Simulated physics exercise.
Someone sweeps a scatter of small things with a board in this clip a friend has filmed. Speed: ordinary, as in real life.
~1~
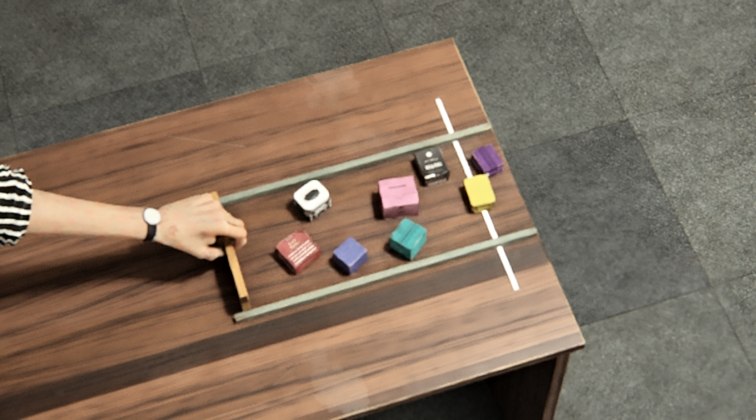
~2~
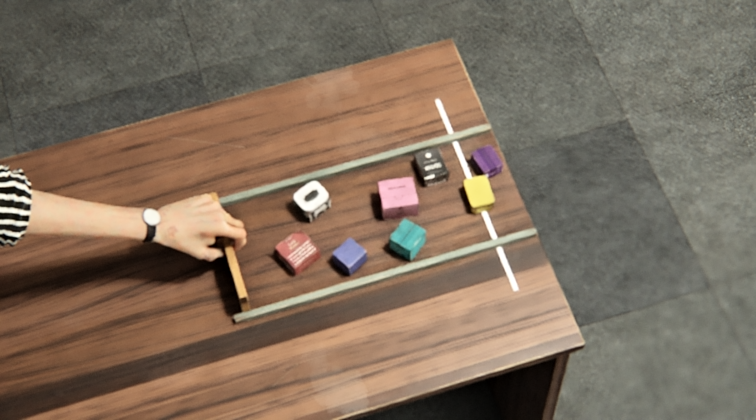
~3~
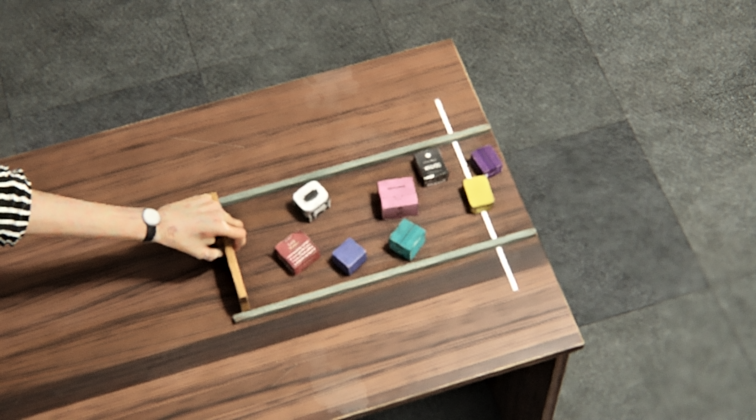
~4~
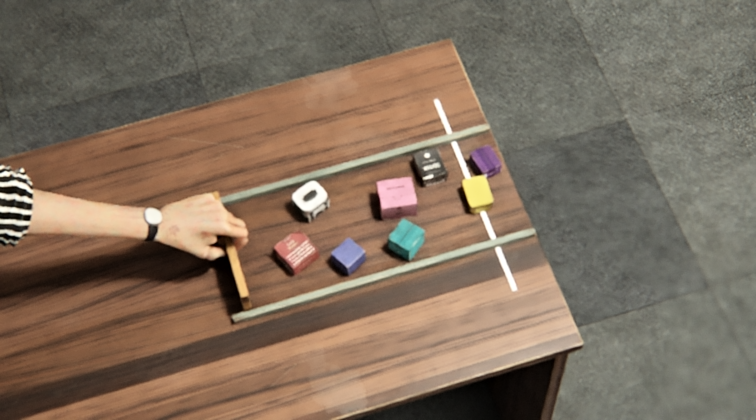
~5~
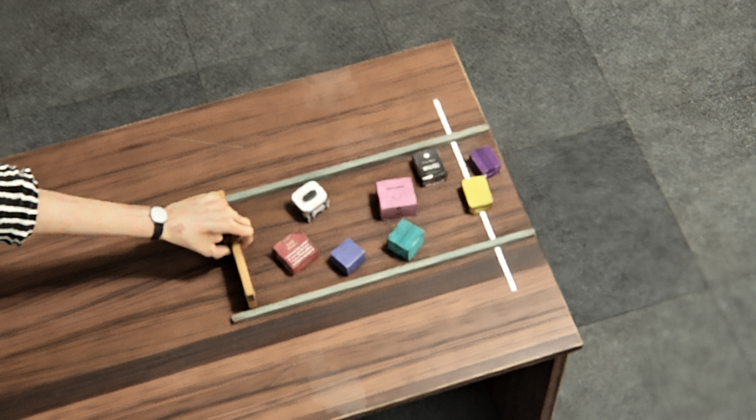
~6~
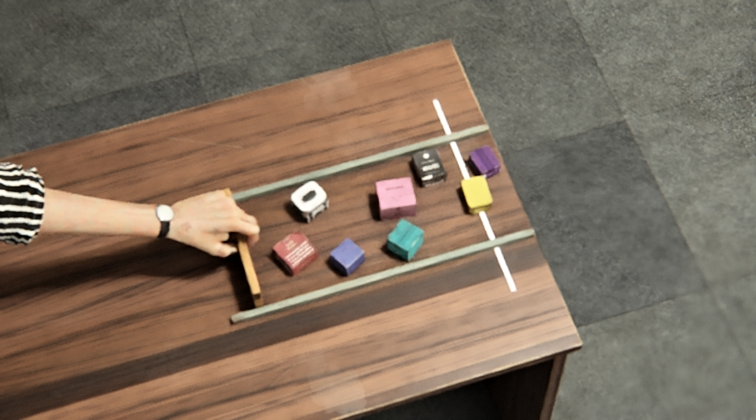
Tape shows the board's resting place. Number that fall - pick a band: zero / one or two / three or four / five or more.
Band: Three or four.
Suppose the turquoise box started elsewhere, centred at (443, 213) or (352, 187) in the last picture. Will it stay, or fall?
In order: Slips off; keeps its place.
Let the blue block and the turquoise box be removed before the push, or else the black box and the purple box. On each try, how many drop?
I'd say 2 the first time and 2 the second time.
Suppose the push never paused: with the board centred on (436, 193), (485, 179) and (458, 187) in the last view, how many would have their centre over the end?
Respectively, 1, 5 and 3.
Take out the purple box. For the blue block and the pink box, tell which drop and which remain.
The blue block stays on; the pink box is lost.
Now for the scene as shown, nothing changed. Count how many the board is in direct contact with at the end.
I count 3 of them.
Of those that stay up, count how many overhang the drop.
Number: 1.
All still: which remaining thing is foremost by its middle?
The turquoise box winds up nearest.
A little later, none off yet; purple box at rest near (484, 163); yellow case at rest near (476, 196); black box at rest near (429, 168).
Next, none off yet; purple box at rest near (484, 163); yellow case at rest near (476, 196); black box shifted a little near (437, 162).
Later still, none off yet; purple box tilted well over near (519, 167); yellow case shifted about its own width near (500, 195); black box shifted well along near (490, 146).
When it is over, the number that fall off is three or four; down, pink box, black box, yellow case and purple box.
